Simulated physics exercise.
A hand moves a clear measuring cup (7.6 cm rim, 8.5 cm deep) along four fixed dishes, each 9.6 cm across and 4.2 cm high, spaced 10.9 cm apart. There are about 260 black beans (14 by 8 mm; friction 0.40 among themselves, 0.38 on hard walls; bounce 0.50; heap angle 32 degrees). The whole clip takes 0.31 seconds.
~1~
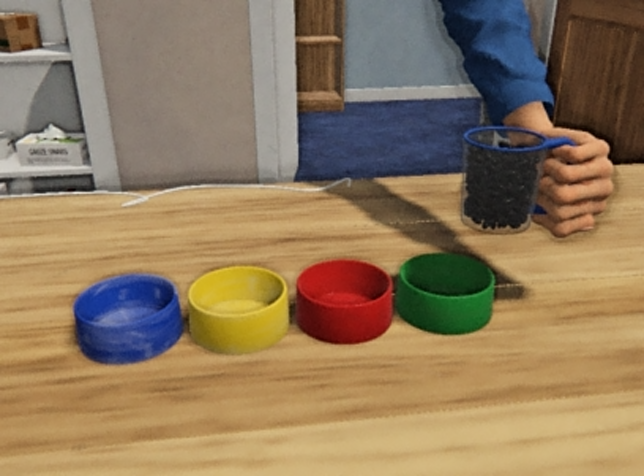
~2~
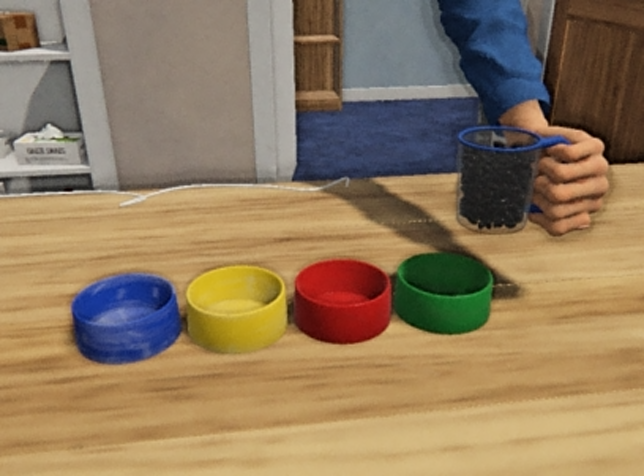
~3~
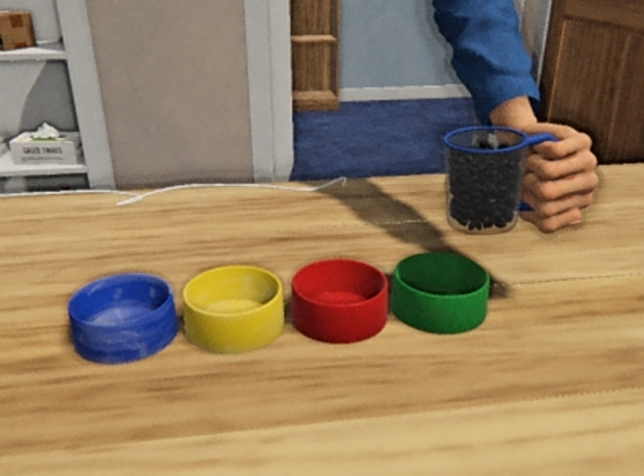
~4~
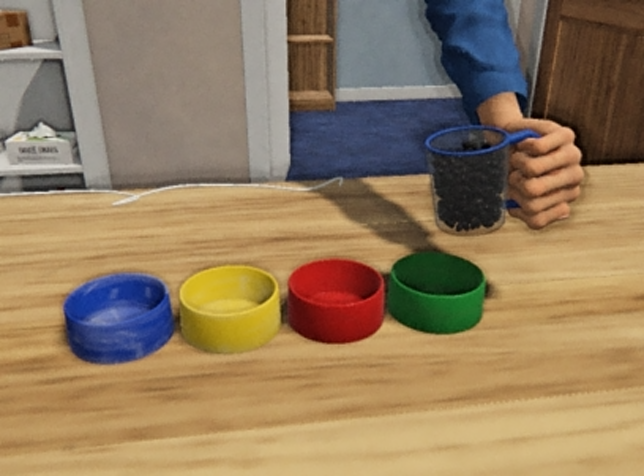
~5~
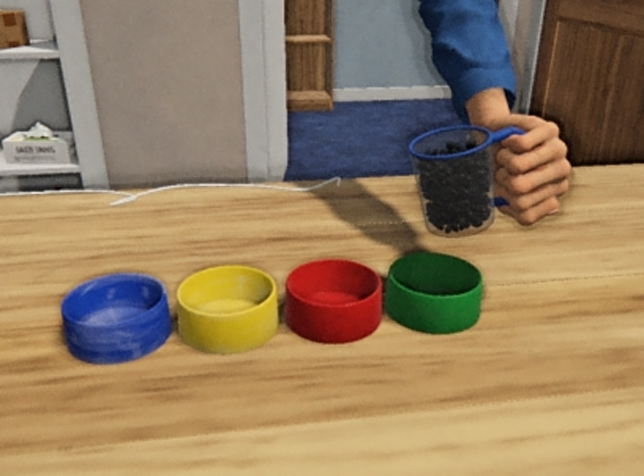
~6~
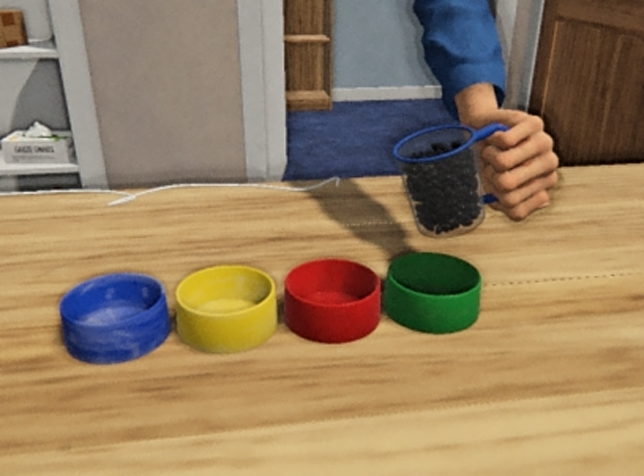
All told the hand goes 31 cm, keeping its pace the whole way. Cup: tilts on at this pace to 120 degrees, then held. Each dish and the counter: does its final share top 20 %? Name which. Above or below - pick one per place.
Red: Below; blue: Above; green: Below; yellow: Below; counter: Below.
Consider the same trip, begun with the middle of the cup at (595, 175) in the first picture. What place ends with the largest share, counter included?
Top spot: Yellow.
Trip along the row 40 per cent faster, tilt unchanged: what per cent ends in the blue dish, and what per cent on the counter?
Blue: 100; counter: 0.
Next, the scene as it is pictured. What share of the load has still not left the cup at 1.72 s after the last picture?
About 0 percent of the load.
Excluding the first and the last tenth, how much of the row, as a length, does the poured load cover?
Some 6 centimetres.
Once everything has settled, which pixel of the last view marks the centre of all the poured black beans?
My guess is close to (115, 312).
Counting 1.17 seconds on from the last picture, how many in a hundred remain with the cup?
I reckon around 90 per cent.
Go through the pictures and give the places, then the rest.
In the first picture, cup at (500, 181), tilt 0 degrees, lip at (467, 141), moved 0.0 cm; middle of the pieces at (498, 191); green dish at (446, 274); red dish at (344, 282); yellow dish at (238, 290); blue dish at (126, 298).
In the second picture, cup at (495, 181), tilt 1 degrees, lip at (462, 141), moved 0.3 cm; middle of the pieces at (493, 191).
In the third picture, cup at (483, 181), tilt 4 degrees, lip at (447, 144), moved 1.2 cm; middle of the pieces at (482, 191).
In the fourth picture, cup at (468, 182), tilt 9 degrees, lip at (429, 148), moved 2.4 cm; middle of the pieces at (468, 192).
In the fifth picture, cup at (455, 183), tilt 13 degrees, lip at (412, 152), moved 3.5 cm; middle of the pieces at (455, 193).
In the sixth picture, cup at (442, 183), tilt 17 degrees, lip at (396, 156), moved 4.7 cm; middle of the pieces at (443, 193); green dish at (434, 274); red dish at (332, 281); yellow dish at (226, 289); blue dish at (113, 298).
Then, 0.70 s after the last picture, tilt 65 degrees; cup holds 100 %.
Then, 1.17 s after the last picture, tilt 97 degrees; cup holds 90 %, blue 5 %.
Then, 1.72 s after the last picture, tilt 120 degrees; cup holds 0 %, blue 95 %.
In the end, red 0 %, blue 95 %, green 0 %, yellow 0 %, counter 5 %.
